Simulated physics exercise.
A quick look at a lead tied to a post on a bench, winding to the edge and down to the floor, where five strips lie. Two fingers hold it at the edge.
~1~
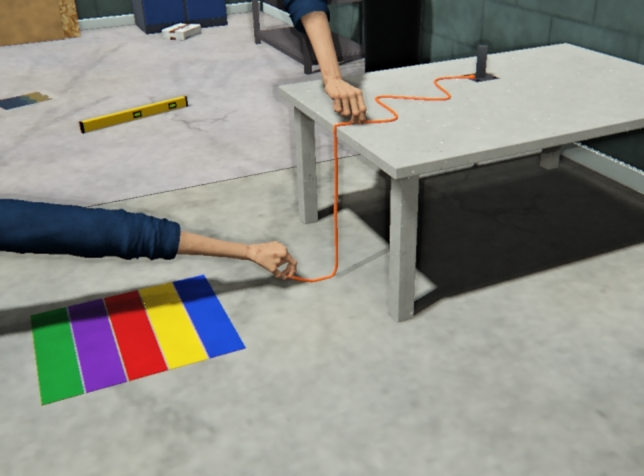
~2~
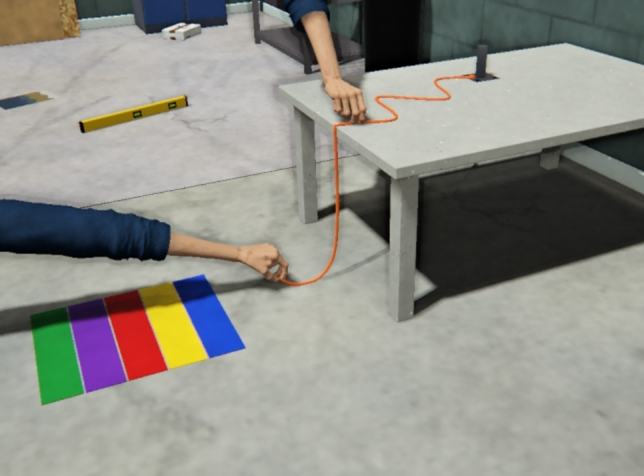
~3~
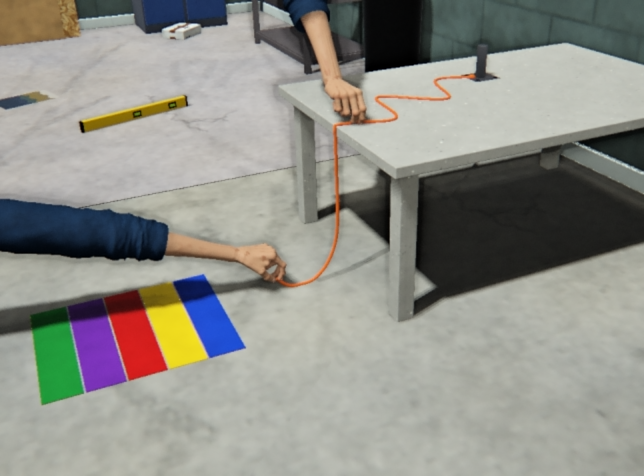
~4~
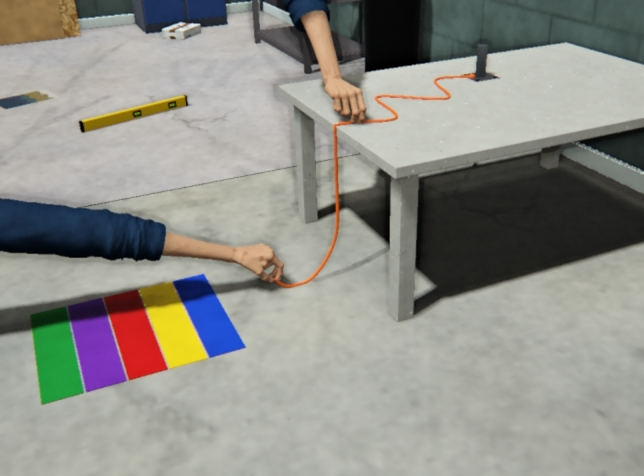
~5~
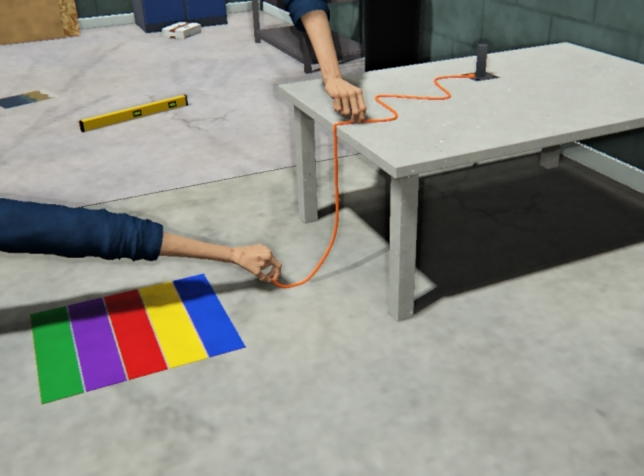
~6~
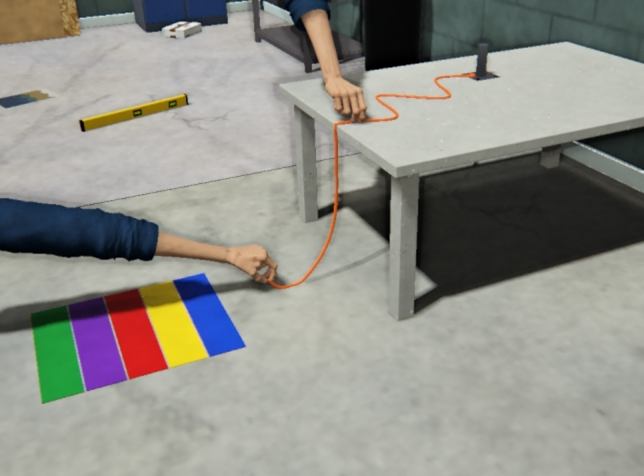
In a workshop, one hand pinned an orange cord at the edge of a bench while another, beside five coloured strips on the floor, drew the cord's hanging end slightly to the left.
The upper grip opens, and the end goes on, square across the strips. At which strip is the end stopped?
The green one.
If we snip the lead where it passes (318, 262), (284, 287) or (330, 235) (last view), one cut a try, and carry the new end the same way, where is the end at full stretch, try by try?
Try by try, around (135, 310), (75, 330) and (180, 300).
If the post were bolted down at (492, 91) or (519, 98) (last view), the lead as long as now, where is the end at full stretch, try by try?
Near (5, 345) and (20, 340).
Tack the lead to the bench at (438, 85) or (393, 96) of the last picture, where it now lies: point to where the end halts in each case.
Near (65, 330) and (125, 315).
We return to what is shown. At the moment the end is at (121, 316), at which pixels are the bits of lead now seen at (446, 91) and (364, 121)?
The first at (417, 93), the second at (310, 205).
A little later, end near (121, 316); over red.
Next, end near (72, 328); over purple.
When it is tight, end near (45, 335); over green. It halts on the green strip.
